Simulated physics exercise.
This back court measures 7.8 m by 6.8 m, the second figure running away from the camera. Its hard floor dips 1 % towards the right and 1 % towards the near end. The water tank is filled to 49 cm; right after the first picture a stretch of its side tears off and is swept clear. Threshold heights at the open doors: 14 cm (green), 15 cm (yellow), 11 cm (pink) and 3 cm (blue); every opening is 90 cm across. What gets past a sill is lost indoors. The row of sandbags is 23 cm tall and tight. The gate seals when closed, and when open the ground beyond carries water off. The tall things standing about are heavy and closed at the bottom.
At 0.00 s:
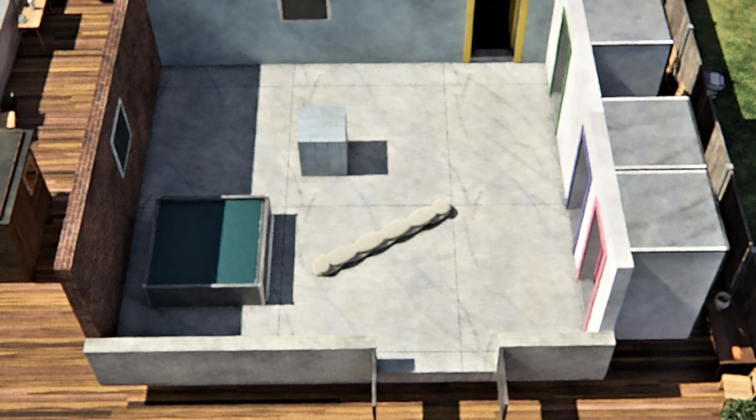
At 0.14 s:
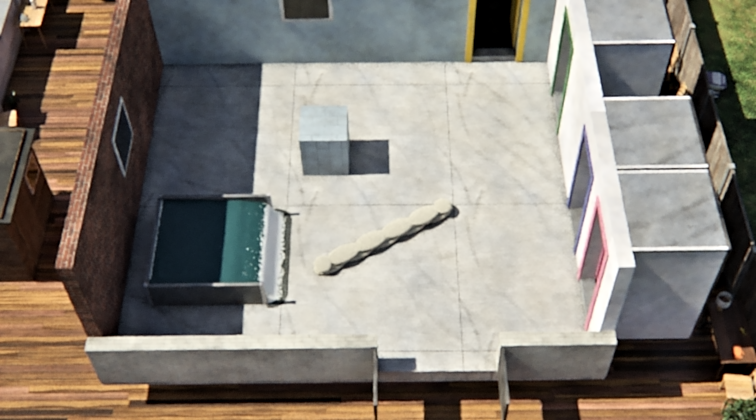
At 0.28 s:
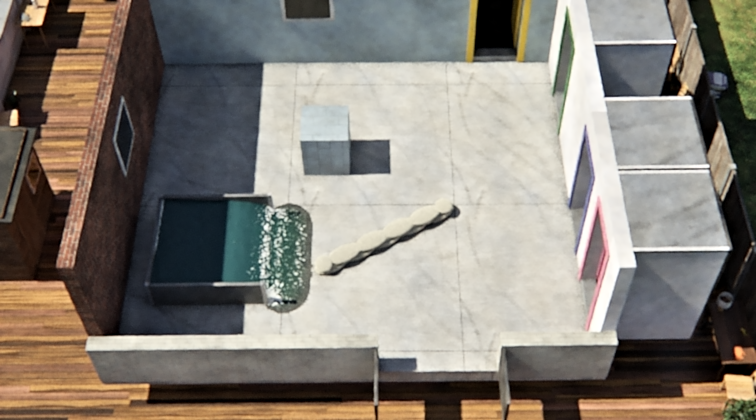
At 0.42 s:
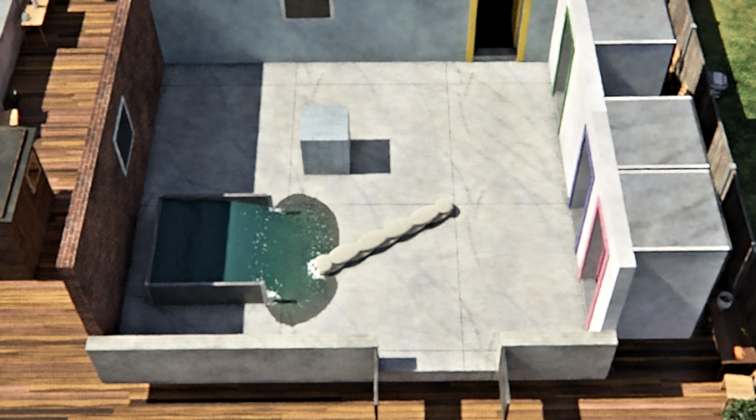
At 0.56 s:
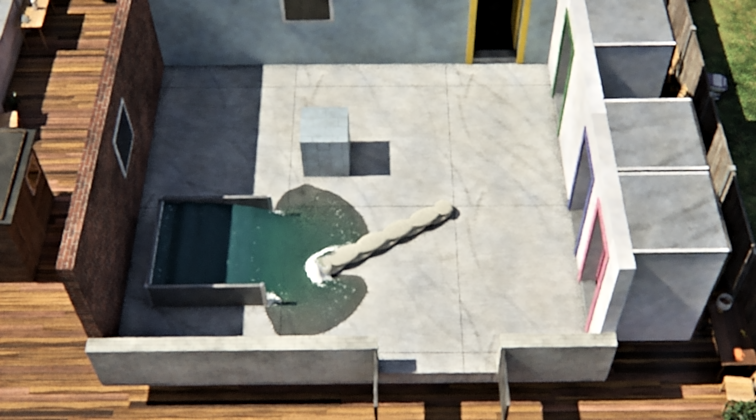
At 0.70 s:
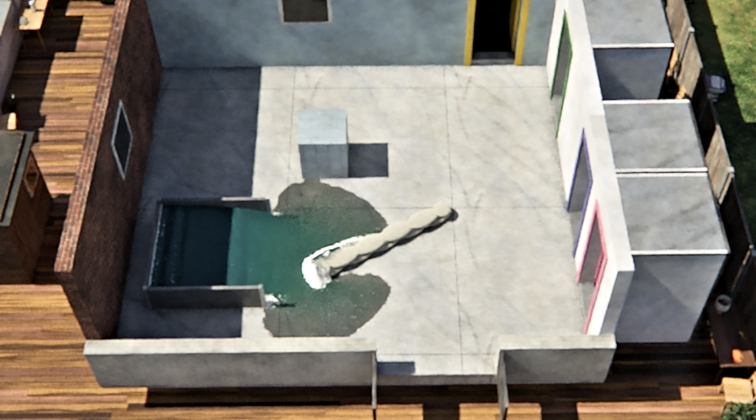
At the start, a dark green tank of still water stands at the left of a walled grey court. Its right side opens and foaming water pours out onto the floor, then reaches the long pale barrier, churning white at its near end and spreading in a dark sheet along both sides.
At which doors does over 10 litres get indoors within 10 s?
Within that time: At the green door it does not reach the limit; at the yellow door it keeps below the limit; at the pink door it stays under the limit; at the blue door it goes over the limit.
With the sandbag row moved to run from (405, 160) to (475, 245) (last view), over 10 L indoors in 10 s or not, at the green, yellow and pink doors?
Against that limit: Green not over, yellow not over, pink past it.
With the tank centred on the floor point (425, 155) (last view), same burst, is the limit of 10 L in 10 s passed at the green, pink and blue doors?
Then: Green above, pink below, blue above.
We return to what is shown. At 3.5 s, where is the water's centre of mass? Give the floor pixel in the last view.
Around (376, 225).
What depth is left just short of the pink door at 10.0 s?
Roughly 8.0 cm deep.
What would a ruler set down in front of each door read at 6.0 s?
In cm: Green 11, yellow 9, pink 7, blue 8.
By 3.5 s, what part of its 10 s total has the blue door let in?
Some 0 per cent by then.
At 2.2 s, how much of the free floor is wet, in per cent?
About 35 per cent.
After 1.4 s water covers 20 % of the floor and is deepest (32 cm) near (316, 278); green door not reached, yellow door not reached, pink door not reached, blue door not reached.
After 2.2 s water covers 35 % of the floor and is deepest (25 cm) near (306, 269); green door not reached, yellow door not reached, pink door not reached, blue door not reached.
After 3.5 s water covers 50 % of the floor and is deepest (28 cm) near (538, 67); green door 15 cm at the sill, 0 L in, yellow door 8 cm at the sill, 0 L in, pink door 10 cm at the sill, 0 L in, blue door not reached.
After 6.0 s water covers 55 % of the floor and is deepest (11 cm) near (532, 156); green door 11 cm at the sill, 2 L in, yellow door 9 cm at the sill, 2 L in, pink door 7 cm at the sill, 0 L in, blue door 8 cm at the sill, 10 L in.
After 10.0 s water covers 70 % of the floor and is deepest (10 cm) near (580, 360); green door 5 cm at the sill, 2 L in, yellow door 2 cm at the sill, 2 L in, pink door 8 cm at the sill, 0 L in, blue door 6 cm at the sill, 66 L in.
